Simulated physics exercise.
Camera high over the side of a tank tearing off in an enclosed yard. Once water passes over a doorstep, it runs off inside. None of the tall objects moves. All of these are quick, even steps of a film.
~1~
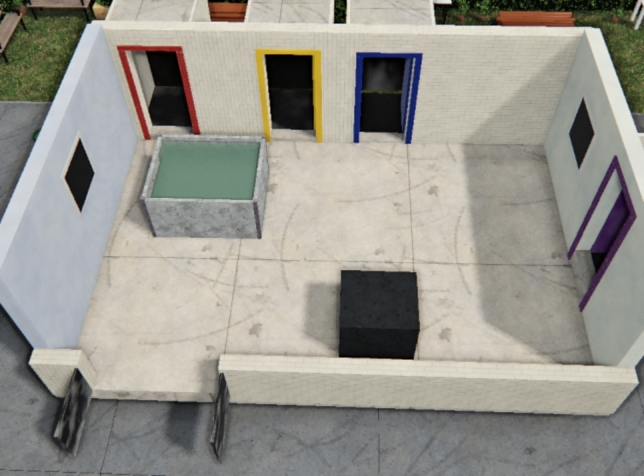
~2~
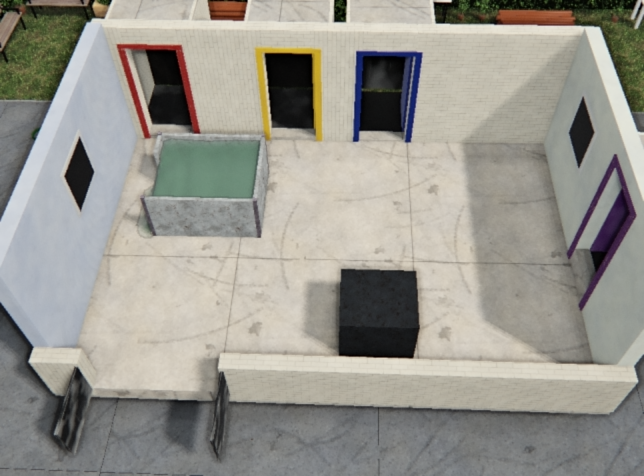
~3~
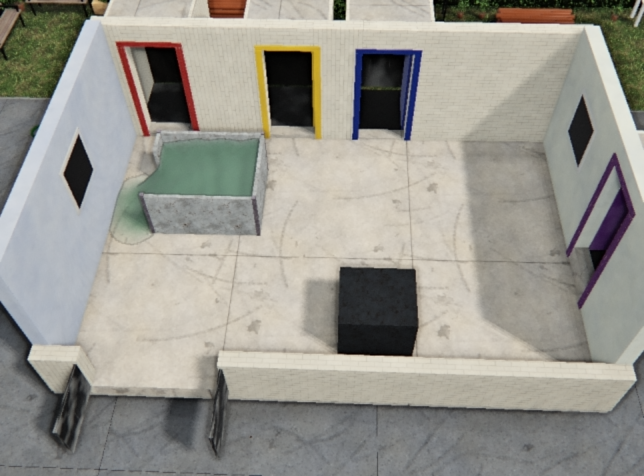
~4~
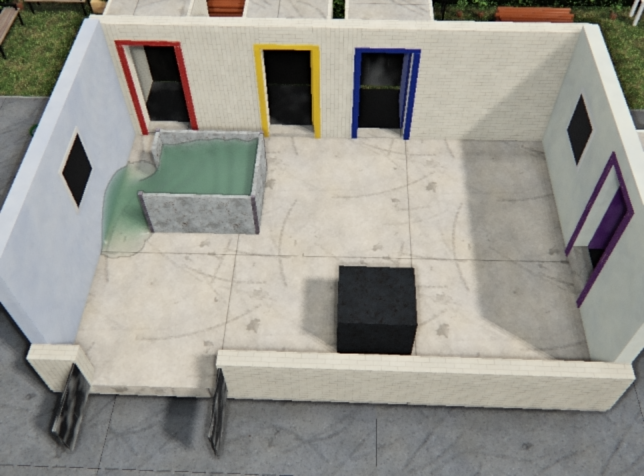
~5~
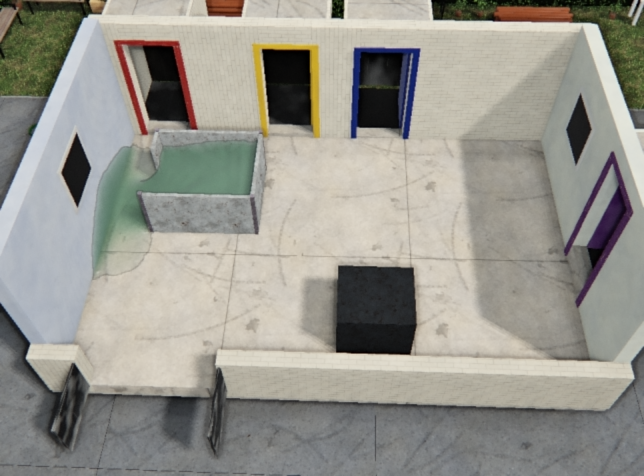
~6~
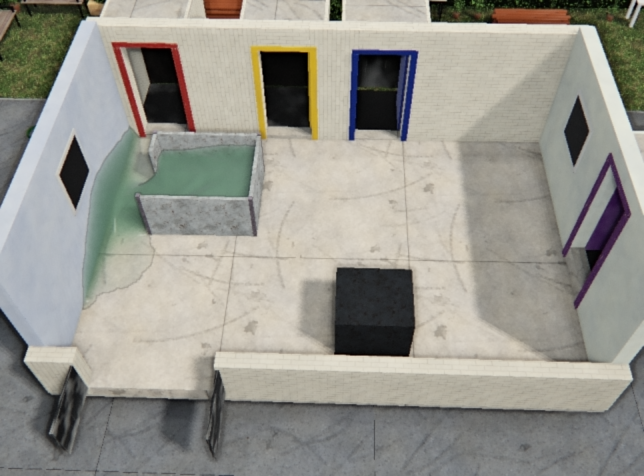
Walled yard seen from above, green water spilling from the left side of a grey tank and spreading along the pale left wall.
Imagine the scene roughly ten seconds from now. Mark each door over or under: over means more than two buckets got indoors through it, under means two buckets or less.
Red door - over, purple door - under, blue door - under, yellow door - under.
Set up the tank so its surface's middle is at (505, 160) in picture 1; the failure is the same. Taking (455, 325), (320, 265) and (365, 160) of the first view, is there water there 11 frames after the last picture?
As listed: Untouched, reached, reached.
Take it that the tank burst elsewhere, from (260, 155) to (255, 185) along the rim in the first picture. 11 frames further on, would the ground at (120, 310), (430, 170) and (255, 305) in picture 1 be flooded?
One after the other: Dry, awash, dry.
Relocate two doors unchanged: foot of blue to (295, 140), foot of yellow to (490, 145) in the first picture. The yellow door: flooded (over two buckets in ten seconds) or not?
The yellow door stays short.
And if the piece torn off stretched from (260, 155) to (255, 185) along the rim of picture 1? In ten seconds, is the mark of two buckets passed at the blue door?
Well, the blue door crosses the line here.
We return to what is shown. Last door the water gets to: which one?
It is the door marked purple.
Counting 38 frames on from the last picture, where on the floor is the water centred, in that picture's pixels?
Near pixel (254, 214).
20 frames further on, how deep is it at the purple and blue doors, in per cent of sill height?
The first is near 0 per cent, the second near 110 per cent.
A moment on, water covers 20 % of the floor; the red door over two buckets in, the purple door not reached, the blue door not reached, the yellow door not reached.
Next, water covers 30 % of the floor; the red door far over two buckets in, the purple door not reached, the blue door not reached, the yellow door wet at the sill, nothing in.
Then, water covers 40 % of the floor; the red door far over two buckets in, the purple door not reached, the blue door wet at the sill, nothing in, the yellow door wet at the sill, nothing in.
Later, water covers 60 % of the floor; the red door far over two buckets in, the purple door not reached, the blue door wet at the sill, nothing in, the yellow door wet at the sill, nothing in.
In the end, water covers 90 % of the floor; the red door far over two buckets in, the purple door wet at the sill, nothing in, the blue door wet at the sill, nothing in, the yellow door wet at the sill, nothing in.
